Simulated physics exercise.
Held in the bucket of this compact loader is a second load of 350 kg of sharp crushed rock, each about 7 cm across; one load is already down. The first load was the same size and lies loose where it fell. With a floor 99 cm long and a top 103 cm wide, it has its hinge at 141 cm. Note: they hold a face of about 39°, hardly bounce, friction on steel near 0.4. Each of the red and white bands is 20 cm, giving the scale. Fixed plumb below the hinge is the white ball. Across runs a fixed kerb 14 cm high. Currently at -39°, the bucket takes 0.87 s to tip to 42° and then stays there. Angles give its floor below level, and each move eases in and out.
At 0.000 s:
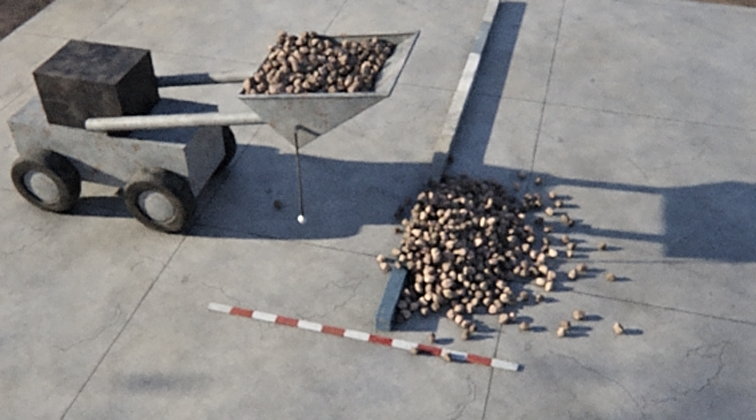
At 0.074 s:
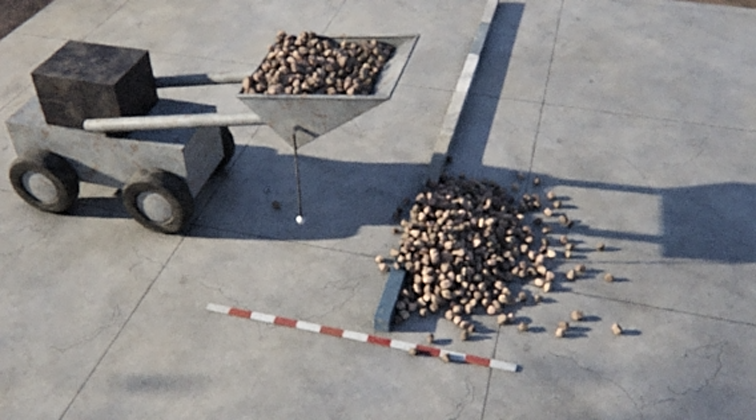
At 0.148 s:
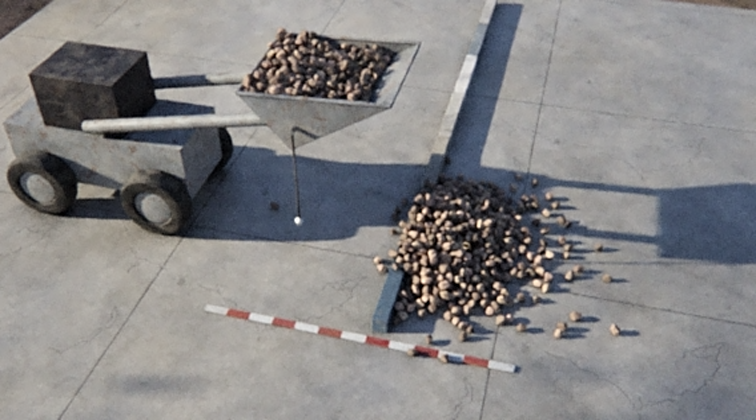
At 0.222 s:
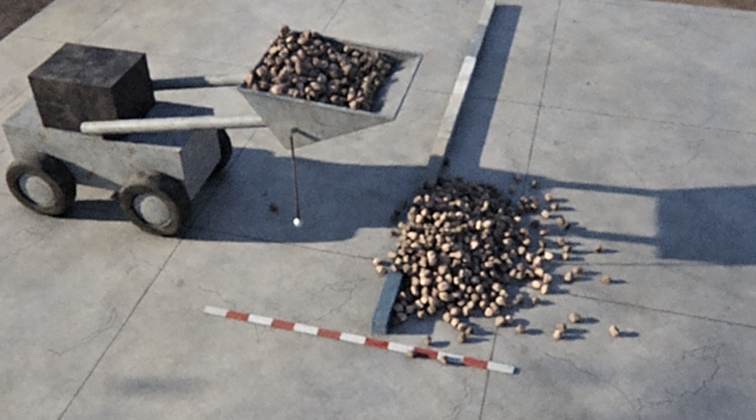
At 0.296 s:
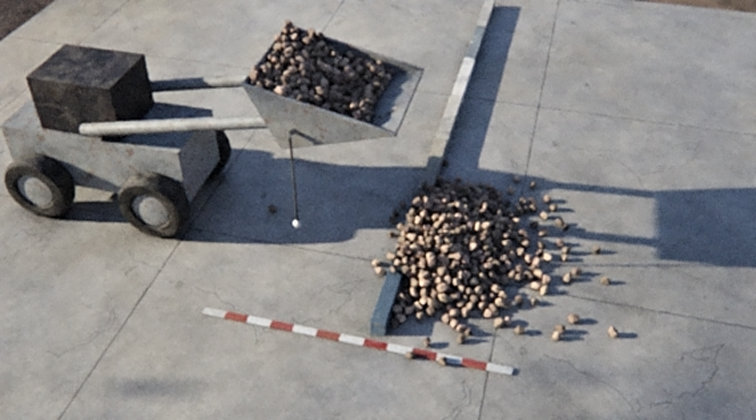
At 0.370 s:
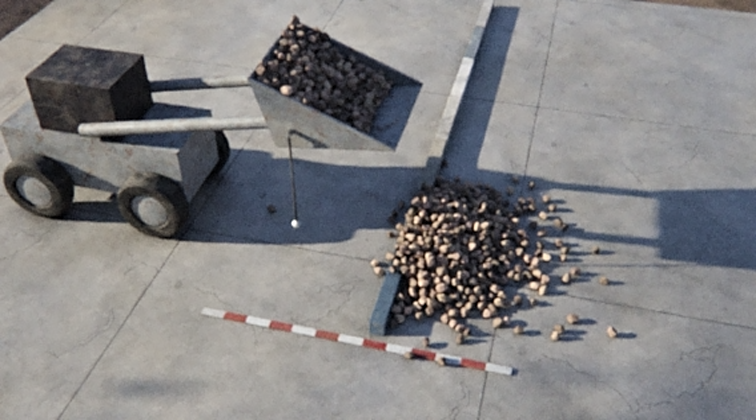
On a sunlit concrete floor, a small wheeled loader held a metal bucket of brown stones beside a loose pile lying by a low kerb, then tilted the bucket's right edge steadily downward as the stones shifted inside.
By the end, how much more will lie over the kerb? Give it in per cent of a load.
About 47 per cent.
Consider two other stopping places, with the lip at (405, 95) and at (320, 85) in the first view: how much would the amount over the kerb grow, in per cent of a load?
Near 70 in a hundred, then near 0 in a hundred.
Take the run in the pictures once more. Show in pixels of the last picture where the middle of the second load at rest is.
In the last view, somewhere near (411, 228).
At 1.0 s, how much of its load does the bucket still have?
Close to 85 in a hundred is still held.
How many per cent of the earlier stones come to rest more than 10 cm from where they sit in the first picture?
I'd put it at about 5 per cent.
After 0.6 s the floor is at 29°; in per cent of one load, 100 in the bucket, 6 on this side of the kerb, 94 over the kerb; the foremost stones are at (582, 287).
After 1.0 s the floor is at 42°; in per cent of one load, 85 in the bucket, 22 on this side of the kerb, 94 over the kerb; the foremost stones are at (582, 287).
After 1.3 s the floor is at 42°; in per cent of one load, 24 in the bucket, 58 on this side of the kerb, 118 over the kerb; the foremost stones are at (582, 287).
After 3.9 s the floor is at 42°; in per cent of one load, 0 in the bucket, 59 on this side of the kerb, 141 over the kerb; the foremost stones are at (583, 289). Net gain over the kerb, 47.
